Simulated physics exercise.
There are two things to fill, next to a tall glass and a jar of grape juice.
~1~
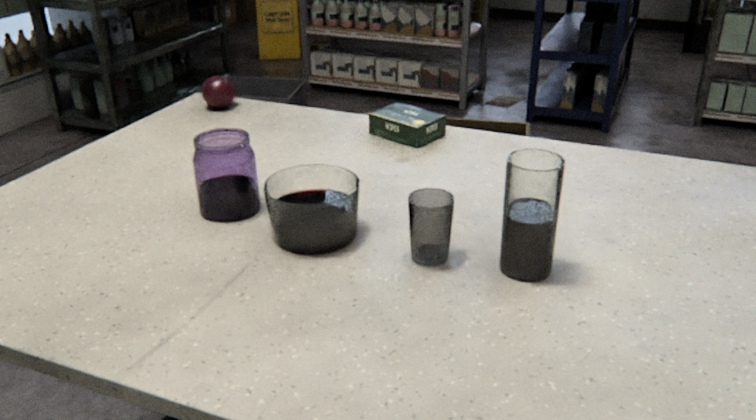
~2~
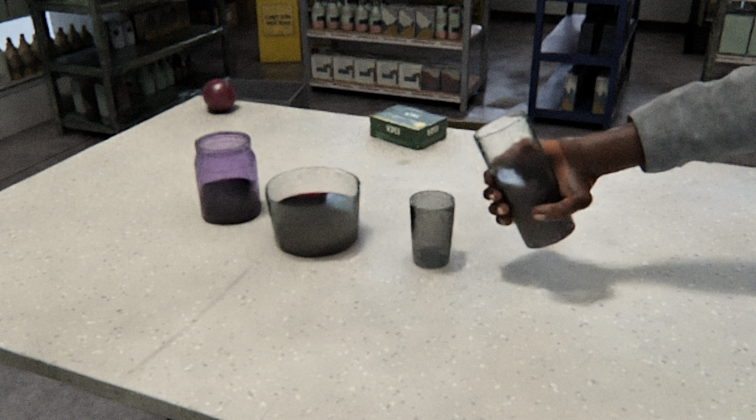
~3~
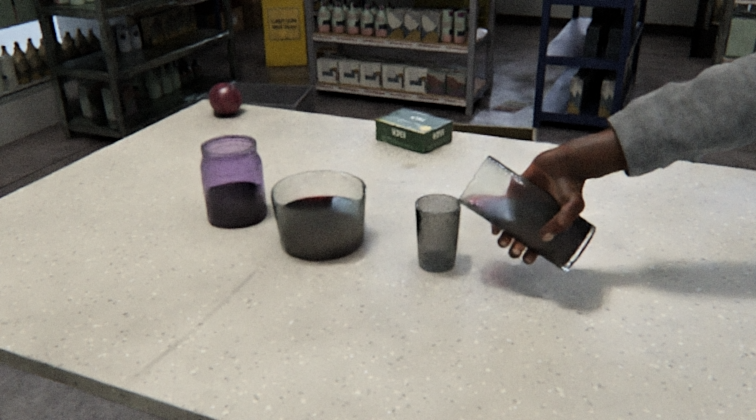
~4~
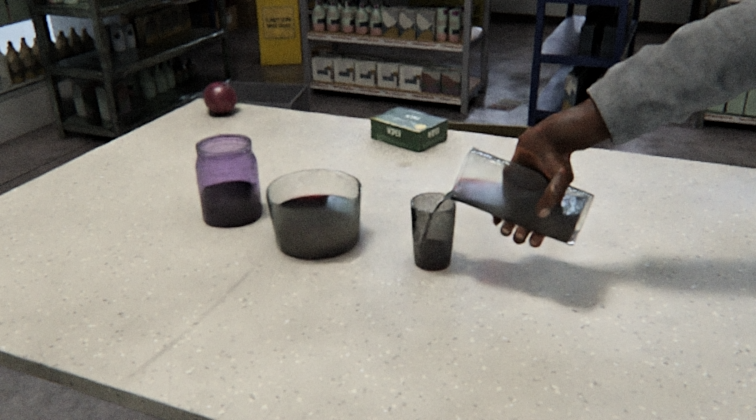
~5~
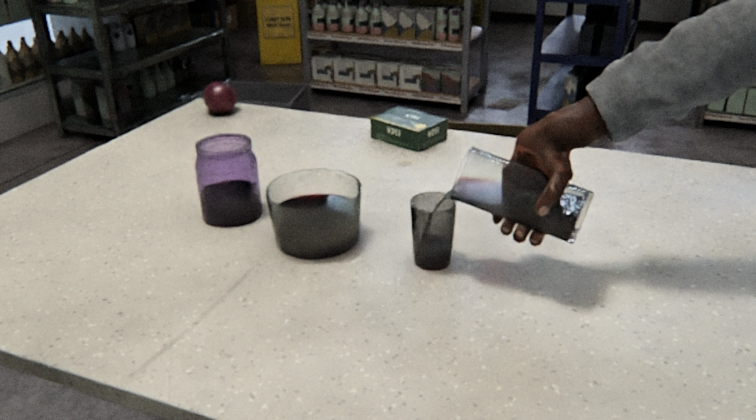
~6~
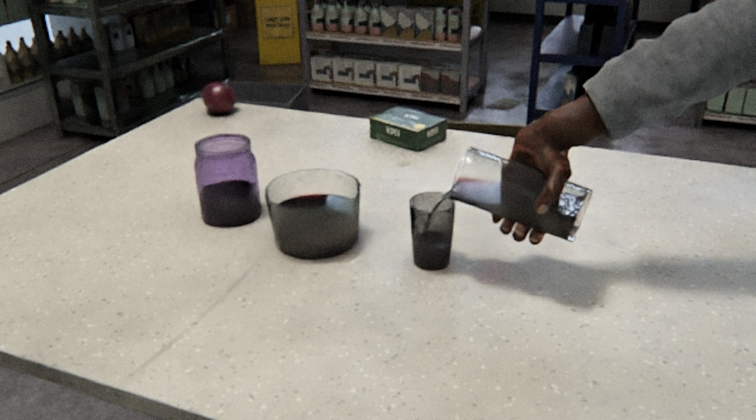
A hand lifts the tall glass, tilts it left, and pours dark liquid into the small glass.
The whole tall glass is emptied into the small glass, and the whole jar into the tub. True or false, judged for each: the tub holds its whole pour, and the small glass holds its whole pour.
Tub: True; small glass: False.
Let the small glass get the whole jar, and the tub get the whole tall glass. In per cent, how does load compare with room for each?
The first would be asked to take around 120 per cent of its volume, the second around 70 per cent.
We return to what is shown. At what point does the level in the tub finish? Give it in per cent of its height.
Reading: Roughly 70 percent.
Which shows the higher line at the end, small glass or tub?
The right one.
Soon after, the small glass is nearly full.
Later, the small glass is full to the brim and has run over.
In the end, the tub is about two thirds full; the small glass is full to the brim and has run over.
